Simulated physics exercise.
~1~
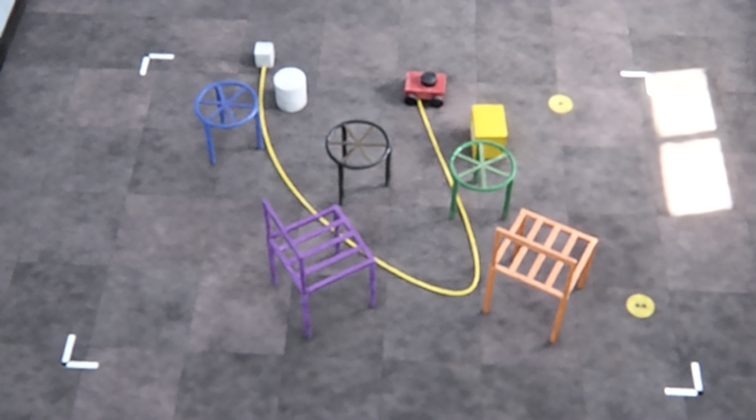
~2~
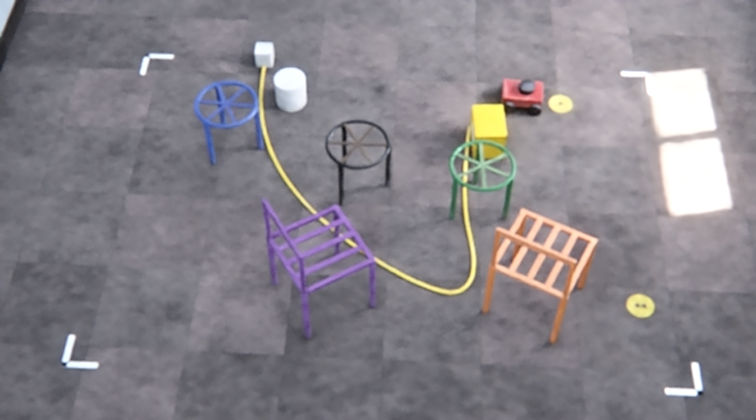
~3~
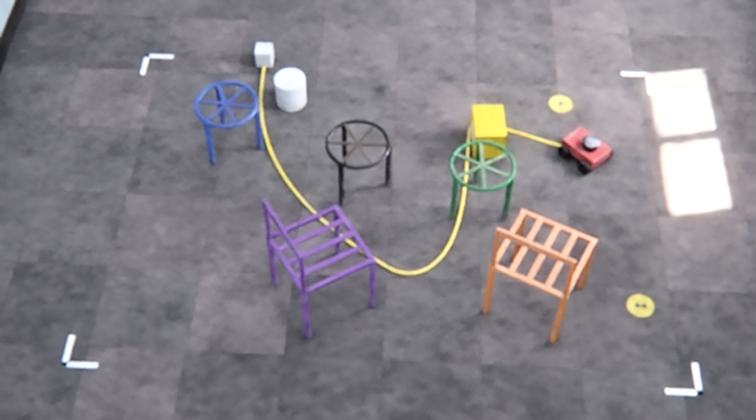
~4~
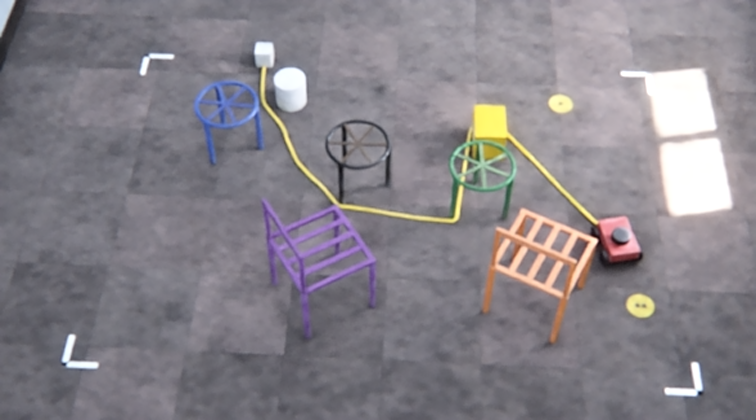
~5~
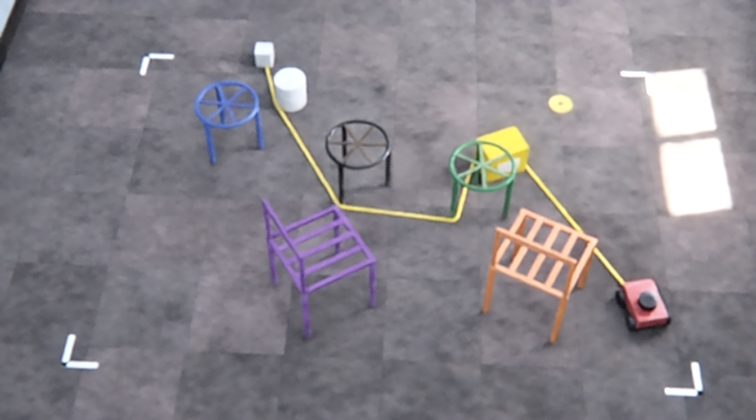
A little red cart trailing a yellow cord drove right past a yellow box, then turned down toward the lower right, pulling the cord tight around the stool and chair legs until the box was dragged slightly right and down.
